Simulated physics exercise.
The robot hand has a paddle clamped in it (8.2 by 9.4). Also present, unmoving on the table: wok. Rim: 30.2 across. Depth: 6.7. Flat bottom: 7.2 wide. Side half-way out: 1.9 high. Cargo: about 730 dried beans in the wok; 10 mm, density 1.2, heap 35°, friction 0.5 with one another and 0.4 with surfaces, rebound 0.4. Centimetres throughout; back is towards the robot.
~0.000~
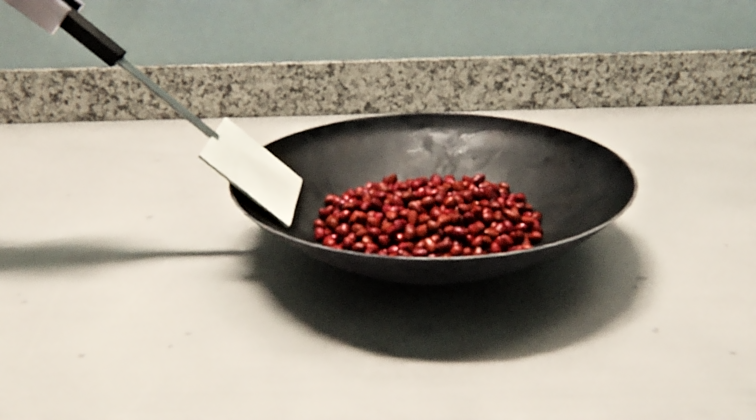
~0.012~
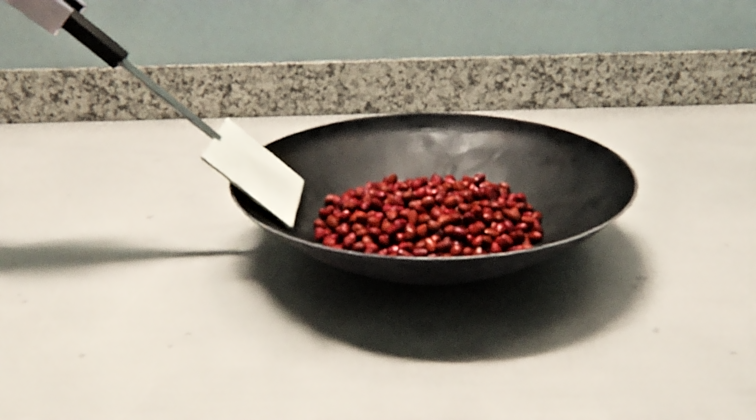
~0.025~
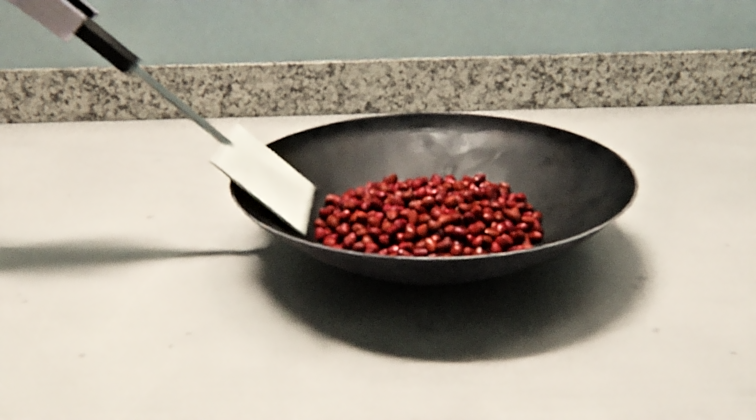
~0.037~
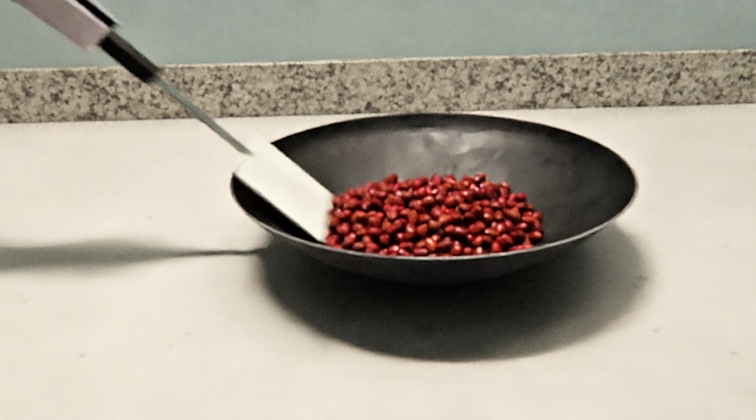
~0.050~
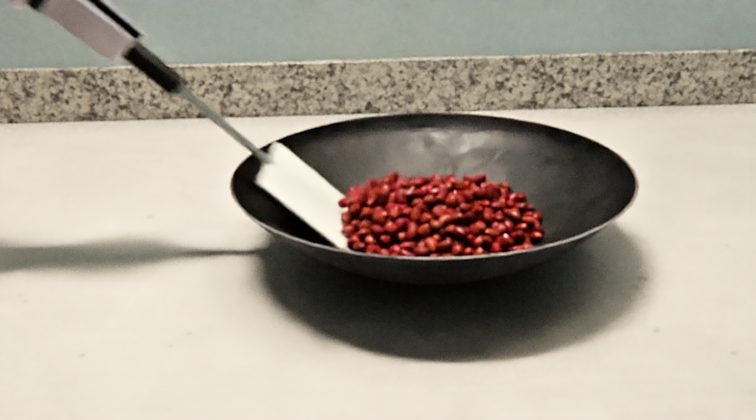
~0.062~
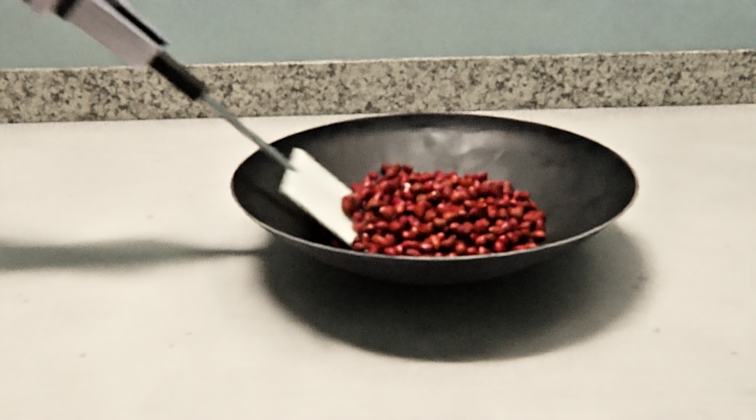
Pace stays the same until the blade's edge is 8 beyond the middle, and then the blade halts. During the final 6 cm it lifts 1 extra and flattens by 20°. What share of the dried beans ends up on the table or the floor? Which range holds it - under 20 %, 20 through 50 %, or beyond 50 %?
The range 20 through 50 % holds it.
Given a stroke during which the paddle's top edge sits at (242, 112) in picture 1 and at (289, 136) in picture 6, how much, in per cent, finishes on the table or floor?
Near 15 in a hundred.
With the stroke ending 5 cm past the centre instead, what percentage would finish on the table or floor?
I'd expect close to 5 per cent then.
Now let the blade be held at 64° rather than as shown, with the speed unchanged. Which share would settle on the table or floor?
35 %.
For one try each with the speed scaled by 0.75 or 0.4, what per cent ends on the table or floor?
Around 15 per cent and around 5 per cent.
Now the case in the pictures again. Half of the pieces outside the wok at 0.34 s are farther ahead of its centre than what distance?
I'd put it at some 22 centimetres.
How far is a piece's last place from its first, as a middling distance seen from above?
Roughly 11 cm.
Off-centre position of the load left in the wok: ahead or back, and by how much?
About 5.5 centimetres ahead.
After 0.09 s, sloping 44°, highest piece 7 above the table; 733 in the wok.
After 0.12 s, sloping 39°, highest piece 8 above the table; 733 in the wok.
After 0.34 s, sloping 24°, highest piece 9 above the table; 535 in the wok, 80 on the table or floor, 118 on the blade or in flight.
After 1.39 s, sloping 24°, highest piece 7 above the table; 528 in the wok, 205 on the table or floor.
At rest, 528 in the wok, 205 on the table or floor. That is 28 % on the table or floor.
